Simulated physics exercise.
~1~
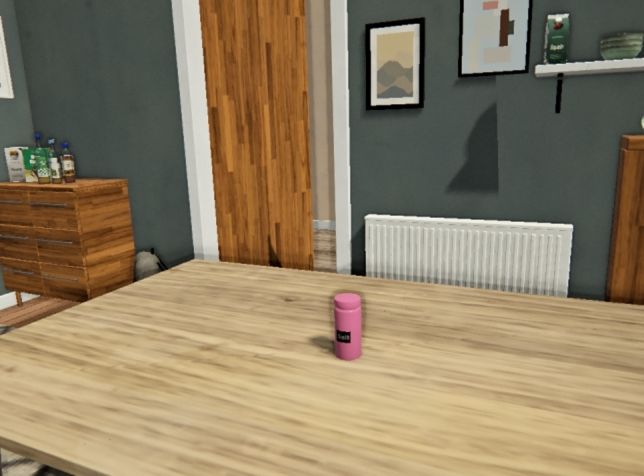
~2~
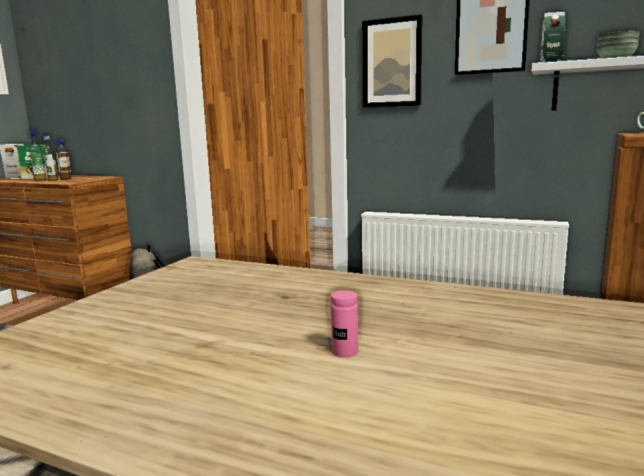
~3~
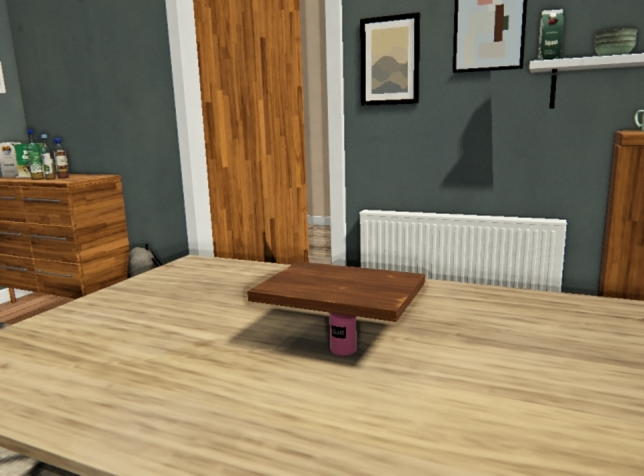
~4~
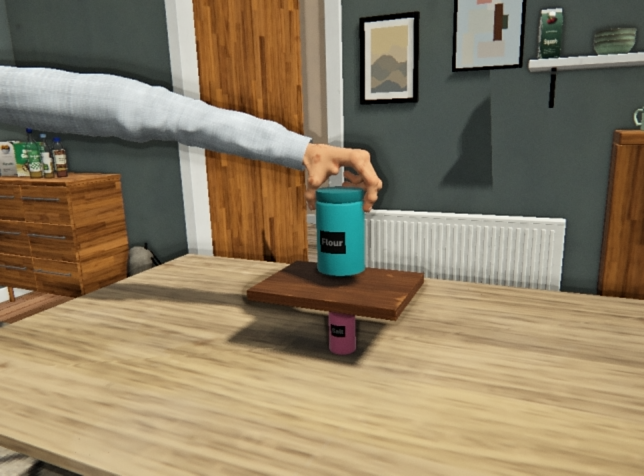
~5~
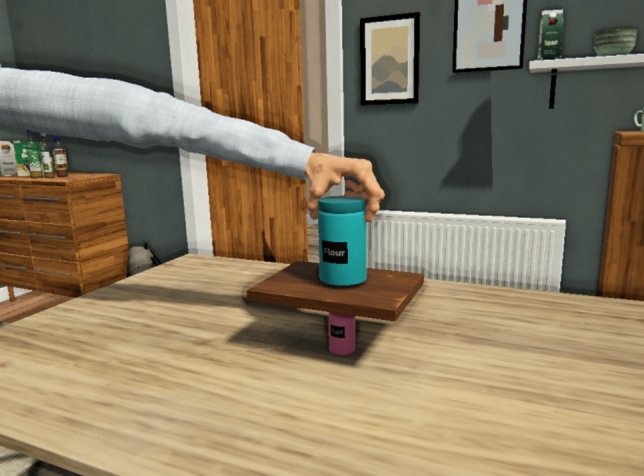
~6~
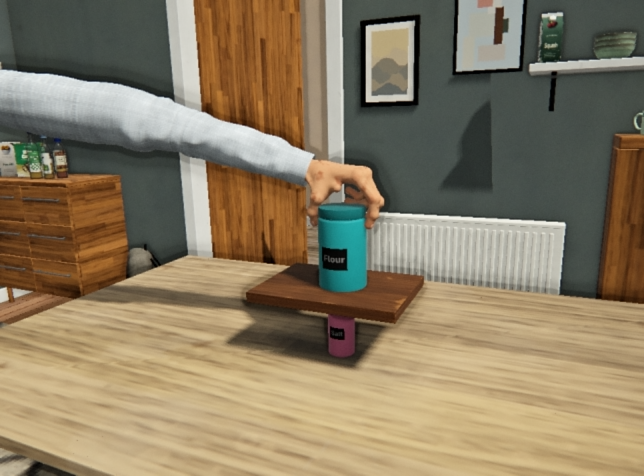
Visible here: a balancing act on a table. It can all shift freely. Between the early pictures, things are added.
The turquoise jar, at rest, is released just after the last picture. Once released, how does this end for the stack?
Nothing drops or tips.
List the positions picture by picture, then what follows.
In the first frame, the last thing is not in view yet.
In the second frame, the last thing is not in view yet.
In the third frame, the last thing is not in view yet; brown board (340, 287).
The fourth frame shows coming down; turquoise jar (340, 230); brown board (339, 286).
The fifth frame shows coming down; turquoise jar (343, 239); brown board (339, 287).
The sixth frame shows in place under the hand; turquoise jar (342, 246); brown board (338, 289).
Then, 0.20 s after the last picture, nothing has stirred.
Then, 0.50 s after the last picture, turquoise jar resting near (342, 247).
At rest, all 3 in place. Seen from the same camera at the end, turquoise jar near (342, 247). The stack holds.
